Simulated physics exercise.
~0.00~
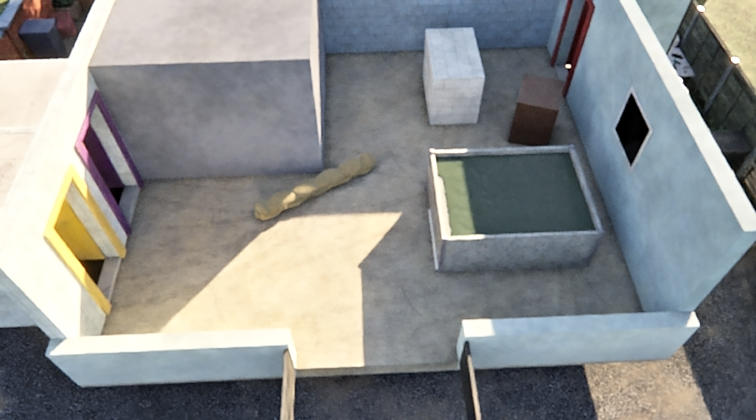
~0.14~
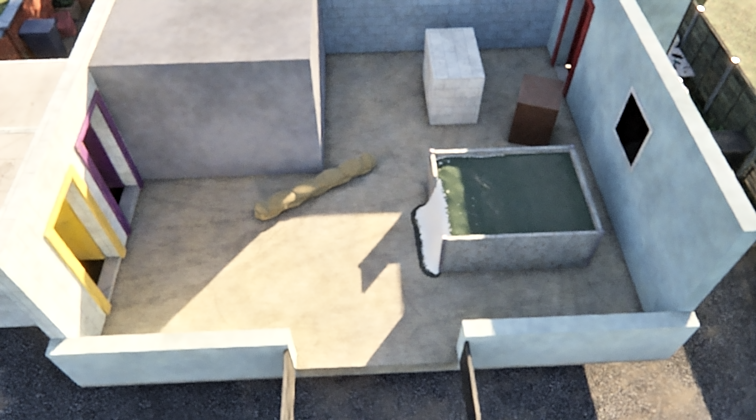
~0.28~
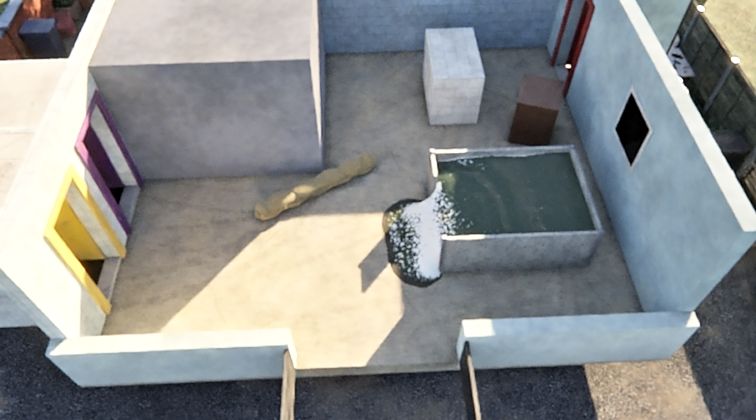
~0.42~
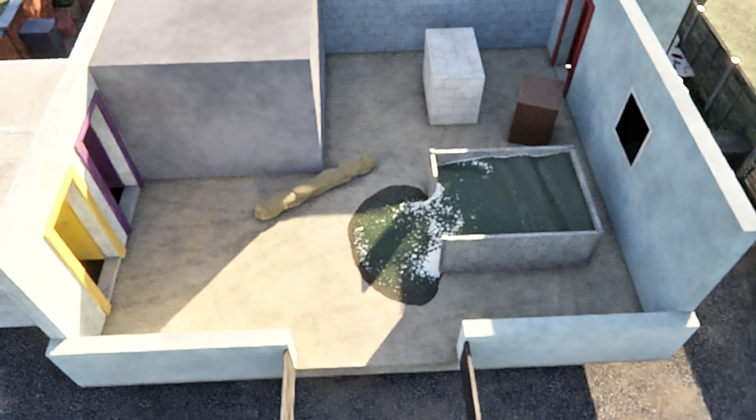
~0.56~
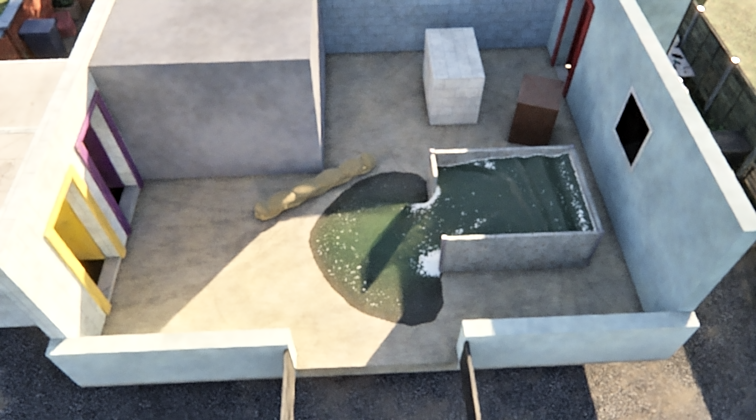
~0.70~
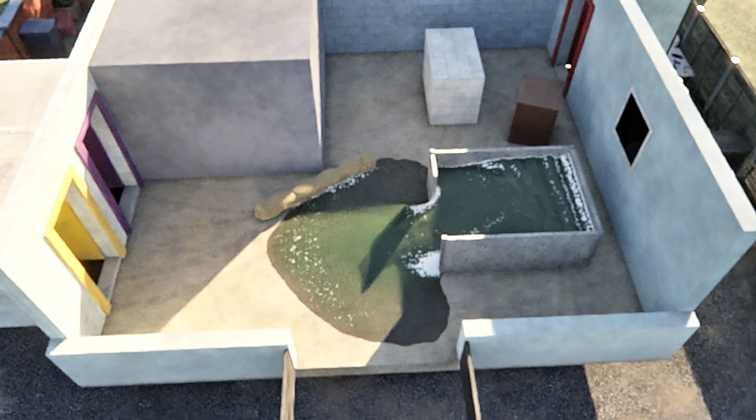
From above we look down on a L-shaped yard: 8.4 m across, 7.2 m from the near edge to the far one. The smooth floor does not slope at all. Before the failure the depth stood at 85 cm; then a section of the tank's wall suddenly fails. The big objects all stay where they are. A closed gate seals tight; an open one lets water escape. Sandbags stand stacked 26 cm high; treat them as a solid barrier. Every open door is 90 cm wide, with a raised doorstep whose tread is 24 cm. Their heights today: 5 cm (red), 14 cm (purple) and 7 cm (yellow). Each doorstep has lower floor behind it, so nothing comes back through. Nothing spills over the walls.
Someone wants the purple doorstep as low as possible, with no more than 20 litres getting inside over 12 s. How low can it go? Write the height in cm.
Around 17 cm would do.
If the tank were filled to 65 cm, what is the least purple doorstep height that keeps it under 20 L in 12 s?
Then around 12.5 centimetres.
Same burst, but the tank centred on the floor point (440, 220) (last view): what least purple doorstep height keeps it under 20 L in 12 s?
A minimum of about 19 cm.
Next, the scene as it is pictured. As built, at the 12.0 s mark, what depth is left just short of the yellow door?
About 10.5 cm.
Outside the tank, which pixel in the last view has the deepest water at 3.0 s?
At about pixel (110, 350).
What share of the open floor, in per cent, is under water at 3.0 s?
I'd say near 40 percent.
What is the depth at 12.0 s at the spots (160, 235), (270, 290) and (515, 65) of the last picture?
Roughly 10, 9 and 1 cm, in turn.
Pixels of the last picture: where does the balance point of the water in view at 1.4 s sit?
It lies near (438, 234) in the last picture.
After 1.4 s water covers 35 % of the floor, deepest (45 cm) near (433, 247); it has not reached the purple door.
After 3.0 s water covers 40 % of the floor, deepest (46 cm) near (110, 350); 12 cm at the purple door, 0 litres in over its 14 cm doorstep.
After 12.0 s water covers 75 % of the floor, deepest (12 cm) near (142, 186); 11 cm at the purple door, 39 litres in over its 14 cm doorstep.
At the purple door as built, the water arrived by 1.7 s and peaked near 21 cm at 6.2 s.
Run again over the same 12 s with other heights there, 34 litres in over 14.5 cm, 8 litres over 19.5 cm. The limit of 20 litres is kept from about 17 cm up.
